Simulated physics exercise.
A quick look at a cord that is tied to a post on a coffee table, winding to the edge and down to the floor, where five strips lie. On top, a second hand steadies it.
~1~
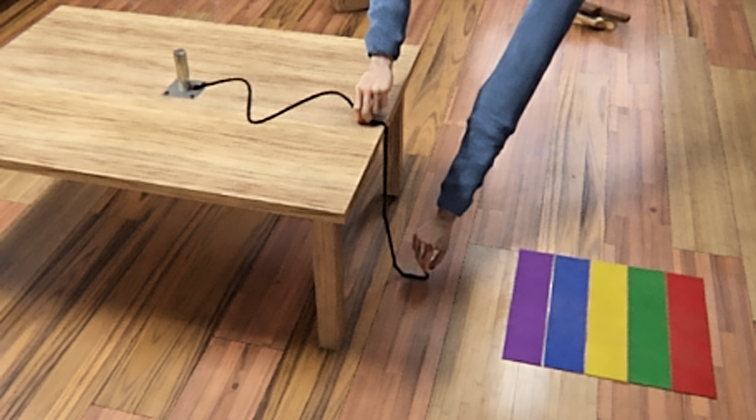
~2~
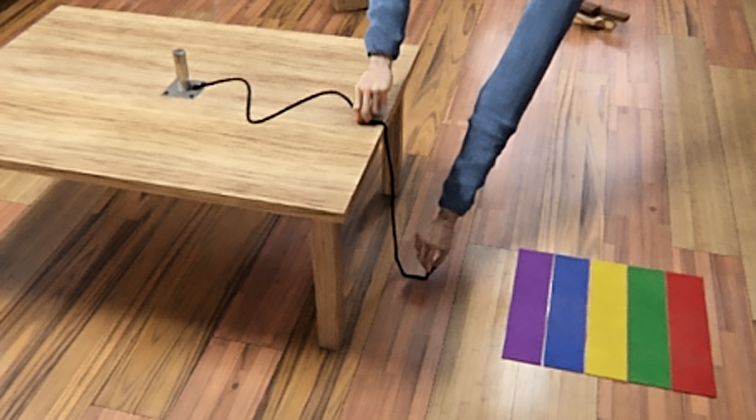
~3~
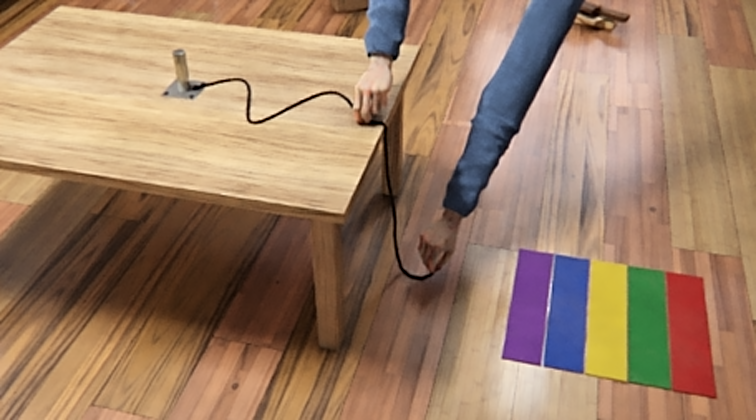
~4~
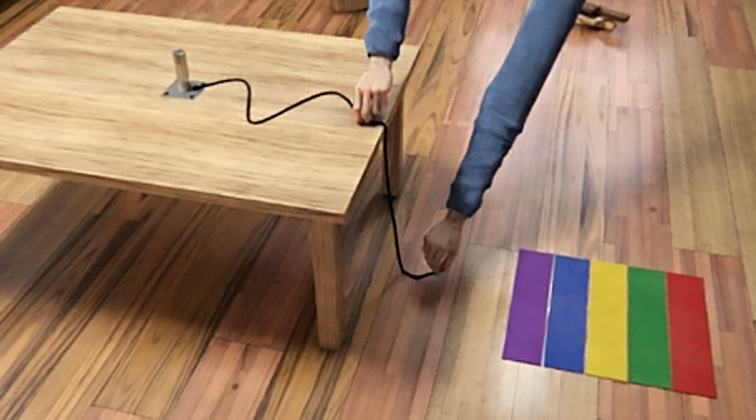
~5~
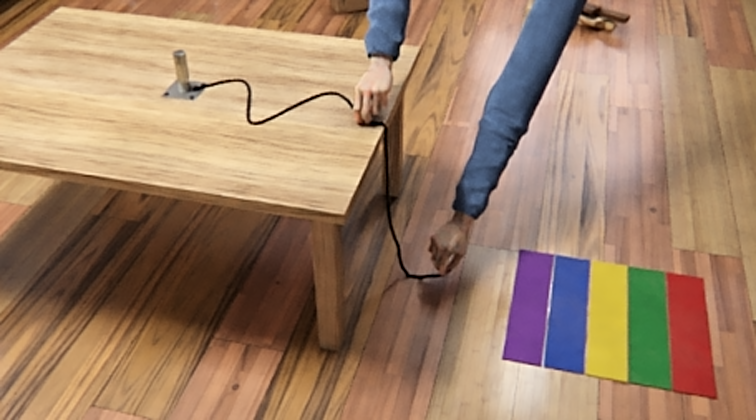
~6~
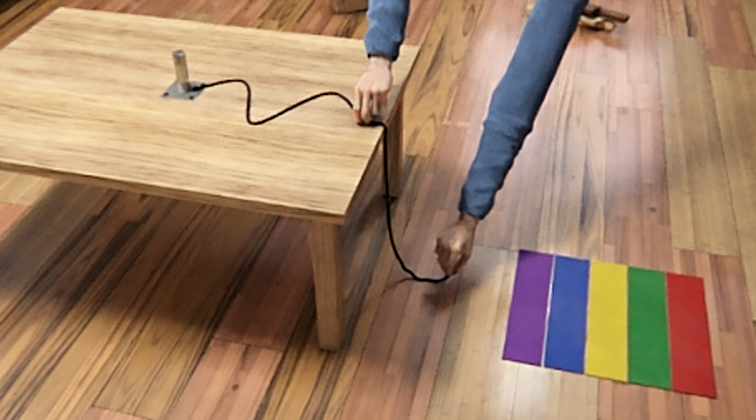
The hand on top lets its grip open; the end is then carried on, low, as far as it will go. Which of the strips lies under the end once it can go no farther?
The red one.
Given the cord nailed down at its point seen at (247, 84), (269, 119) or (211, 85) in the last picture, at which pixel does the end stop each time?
Estimated pixels in sequence: (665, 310), (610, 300) and (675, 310).
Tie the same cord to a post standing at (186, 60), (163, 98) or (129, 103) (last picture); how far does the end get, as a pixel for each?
Near (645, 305), (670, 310) and (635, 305).
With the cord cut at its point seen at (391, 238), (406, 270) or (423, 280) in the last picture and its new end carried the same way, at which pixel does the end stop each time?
In order, roughly (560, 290), (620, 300) and (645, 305).
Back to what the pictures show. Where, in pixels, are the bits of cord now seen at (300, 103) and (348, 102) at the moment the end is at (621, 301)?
Approx. (376, 121); approx. (402, 171).
Soon after, end near (621, 301); over yellow.
Then, end near (664, 308); over green.
At full stretch, end near (688, 312); over red. Over red.
